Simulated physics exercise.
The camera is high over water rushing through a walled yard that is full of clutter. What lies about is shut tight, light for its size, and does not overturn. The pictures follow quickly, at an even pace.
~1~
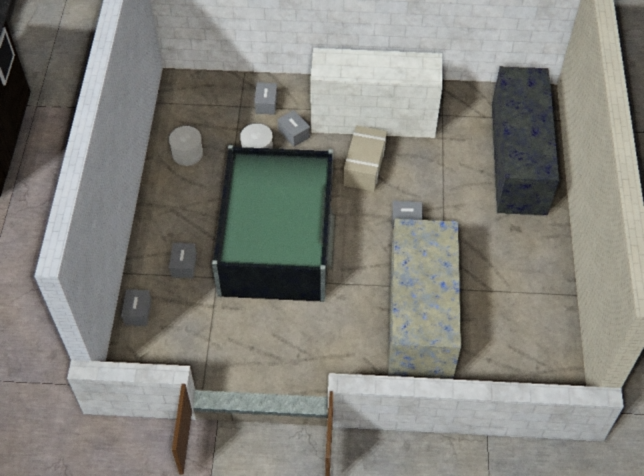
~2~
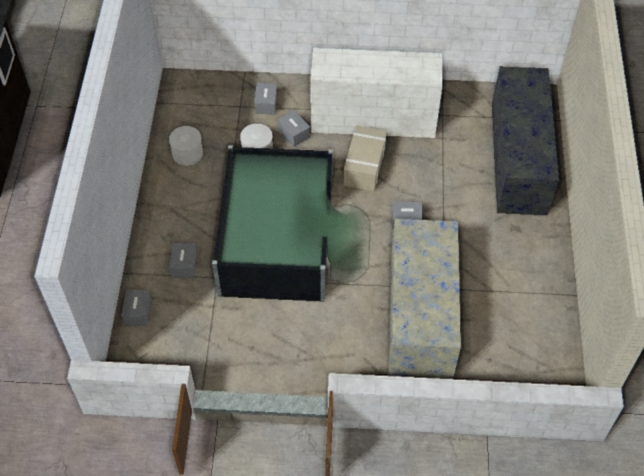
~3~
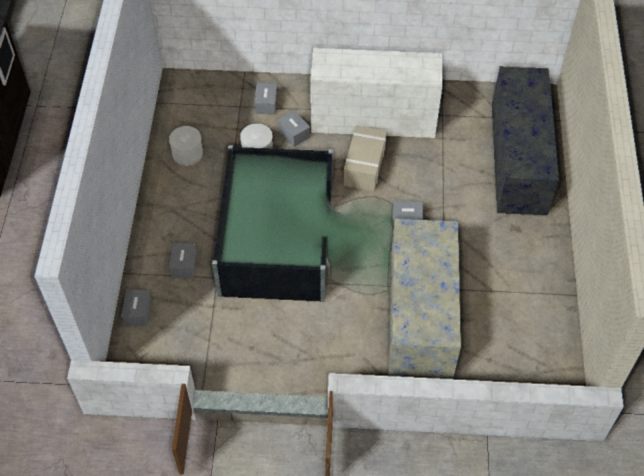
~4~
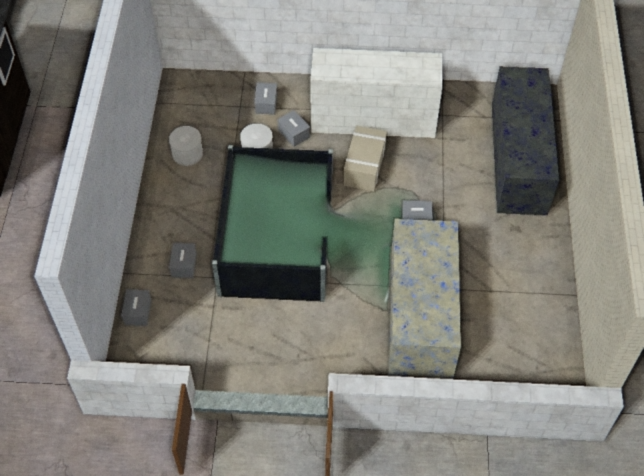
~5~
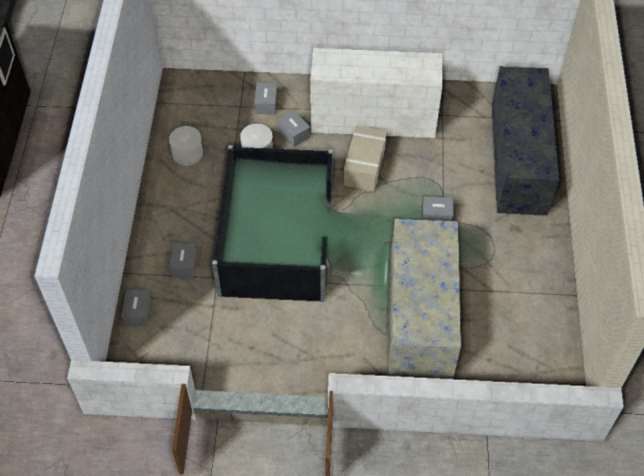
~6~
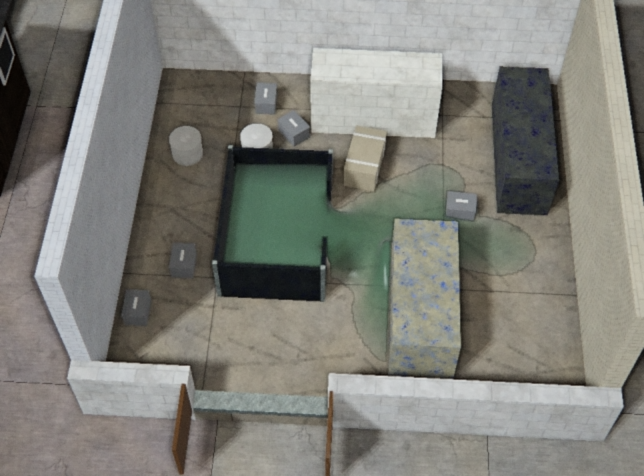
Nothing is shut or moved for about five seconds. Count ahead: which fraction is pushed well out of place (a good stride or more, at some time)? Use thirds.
Share: Under a third.
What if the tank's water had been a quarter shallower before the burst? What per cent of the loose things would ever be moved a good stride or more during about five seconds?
Roughly 10 per cent.
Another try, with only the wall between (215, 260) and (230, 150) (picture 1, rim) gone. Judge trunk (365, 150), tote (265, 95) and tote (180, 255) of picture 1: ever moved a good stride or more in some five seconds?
In turn: Short of that, that far or more, shifted that much.
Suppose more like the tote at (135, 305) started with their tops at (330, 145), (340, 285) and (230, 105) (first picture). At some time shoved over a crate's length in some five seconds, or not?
One after the other: Less than that, yes, no.
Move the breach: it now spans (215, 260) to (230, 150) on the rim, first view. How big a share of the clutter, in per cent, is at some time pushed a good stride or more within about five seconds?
Near 60 in a hundred.
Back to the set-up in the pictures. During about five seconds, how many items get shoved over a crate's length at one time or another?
1 of them.
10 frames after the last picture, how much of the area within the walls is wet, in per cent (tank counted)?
Near 50 in a hundred.
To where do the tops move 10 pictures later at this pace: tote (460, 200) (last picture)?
Around (472, 158).
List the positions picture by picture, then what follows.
A tote at (408, 210), on the bottom; a tote at (266, 93), on the bottom; 0 of 8 have shifted, in the first picture.
A tote at (408, 210) rests on the ground; a tote at (266, 93) rests on the ground; 0 of 8 have shifted, in the second picture.
A tote at (408, 210) rests on the ground; a tote at (266, 93), on the bottom; 0 of 8 have shifted, in the third picture.
A tote at (418, 210) rests on the ground, close to its start; a tote at (266, 93), on the bottom; 1 of 8 have shifted, in the fourth picture.
A tote at (438, 206), on the bottom, a stride from its start; a tote at (266, 93) rests on the ground; 1 of 8 have shifted, in the fifth picture.
A tote at (462, 201) rests on the ground, a stride from its start; a tote at (266, 93), on the bottom; 1 of 8 have shifted, in the sixth picture.
A moment on, 1 of 8 are well off their spots; 1 afloat.
Next, 1 of 8 are well off their spots; 1 afloat.
Later, 1 of 8 are well off their spots; 1 afloat.
In the end, 1 of 8 are well off their spots, and 1 have been at some point; 1 afloat.
